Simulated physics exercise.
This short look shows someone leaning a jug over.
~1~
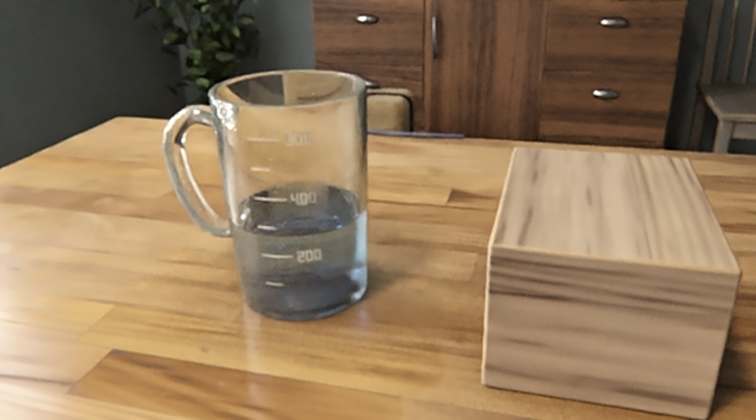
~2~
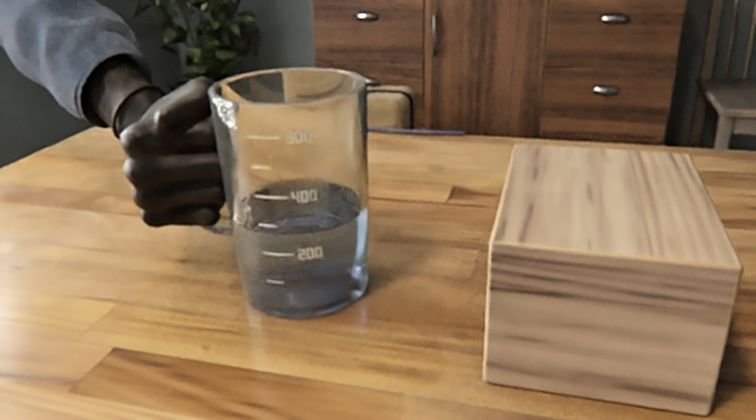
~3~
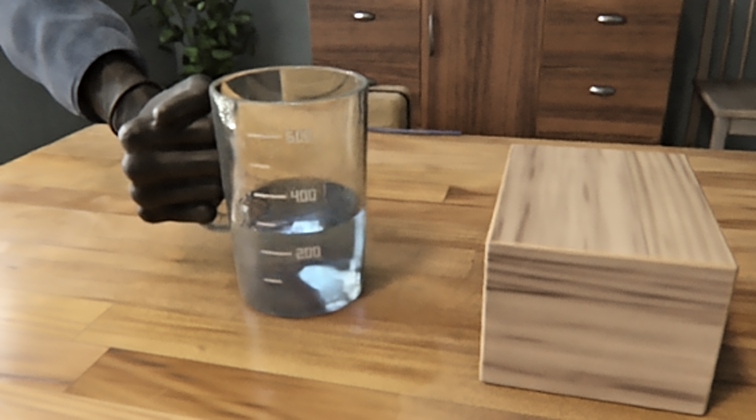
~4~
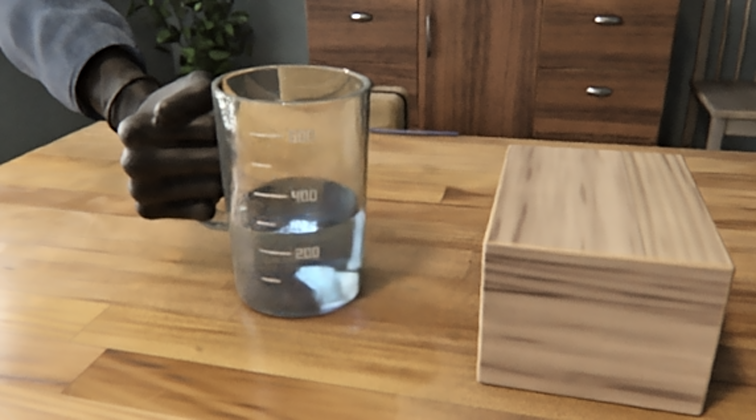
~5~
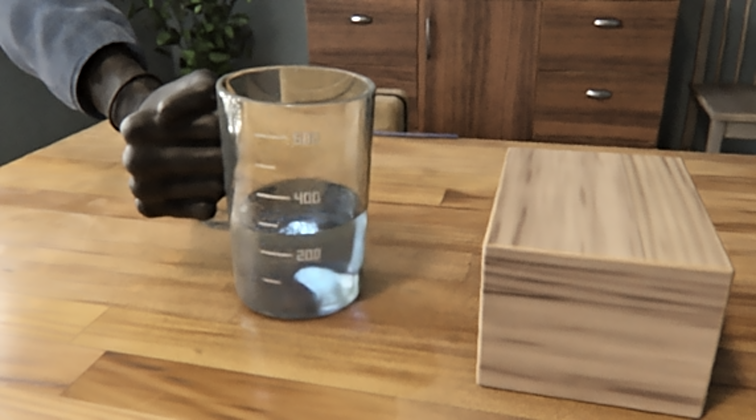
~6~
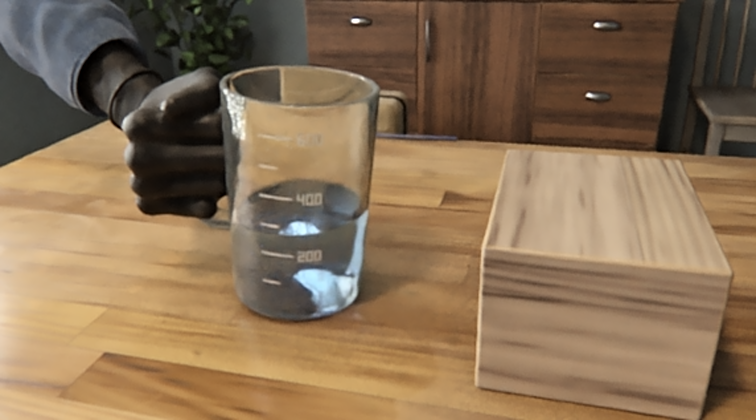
A glass measuring jug partly filled with water stood on a wooden table beside a wooden block, then a dark-gloved hand gripped its handle from the left and leaned it very slightly to the right.
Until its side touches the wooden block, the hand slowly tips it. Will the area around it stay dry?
The liquid remains inside.
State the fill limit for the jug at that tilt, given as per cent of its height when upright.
It tops out at around 70 percent.
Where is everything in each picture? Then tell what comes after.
In the first frame, it stands upright; jug (297, 188) about a third full.
The second frame shows a hand takes hold; jug about a third full, surface at (300, 206); wooden block (596, 259).
The third frame shows tipping on its foot; jug (296, 184) about a third full.
In the fourth frame, the top moves towards the wooden block; jug about a third full, surface at (296, 205); wooden block (589, 259).
The fifth frame shows on the way over; jug (299, 186) about a third full.
In the sixth frame, it is leaning; jug about a third full, surface at (299, 207); wooden block (588, 264).
Shortly, the jug leans by about 25°; none is lost.
Then, the jug leans by about 40°; none is lost.
At the finish, the jug leans by about 45°, against the wooden block; none is lost.
